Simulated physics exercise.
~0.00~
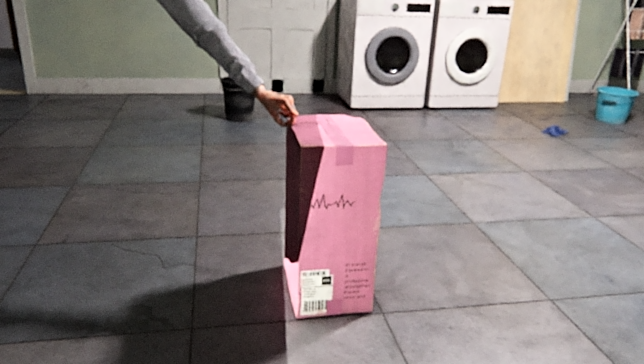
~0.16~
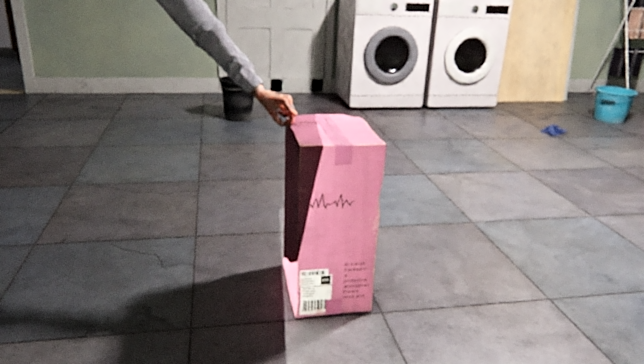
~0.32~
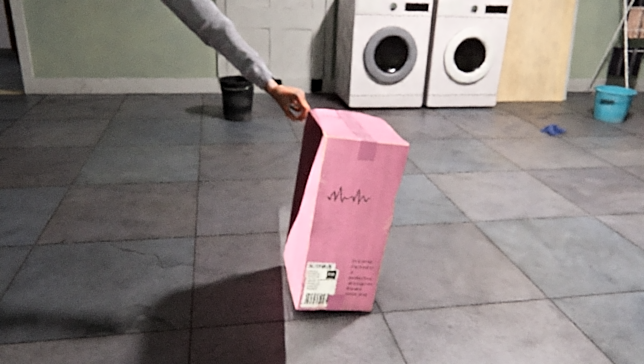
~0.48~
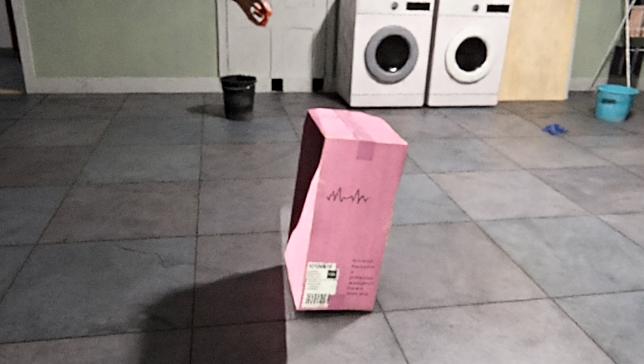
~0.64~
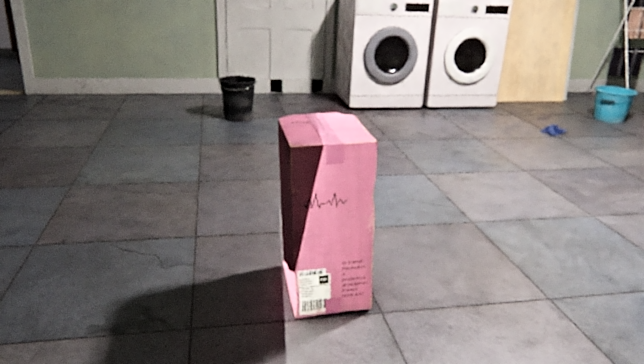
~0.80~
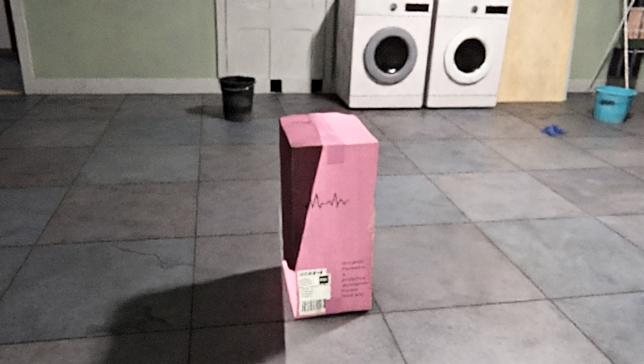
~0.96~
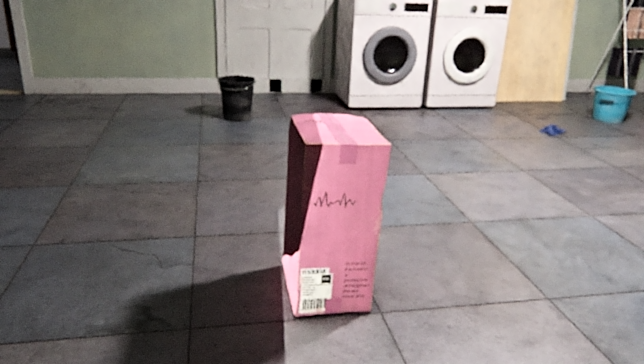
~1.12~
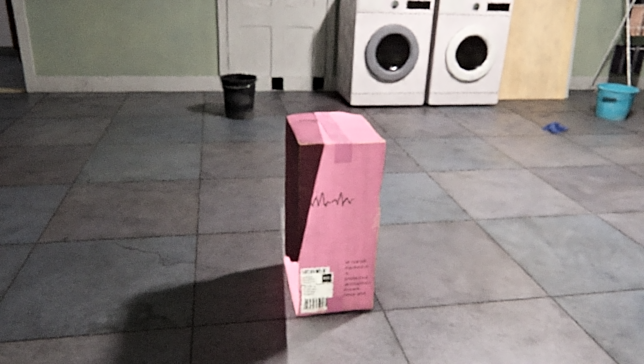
A hand in a grey sleeve reaches in from the upper left and touches the top of a tall pink parcel standing on a grey tiled floor, seen from slightly above by a gently swaying camera. Behind it are two white washing machines, a black bucket to the left and a blue bucket at the far right. The hand tips the parcel to the right, then lets go and draws back out of view. The parcel rocks back to the left, then sways slightly right again. It ends standing upright on its base.
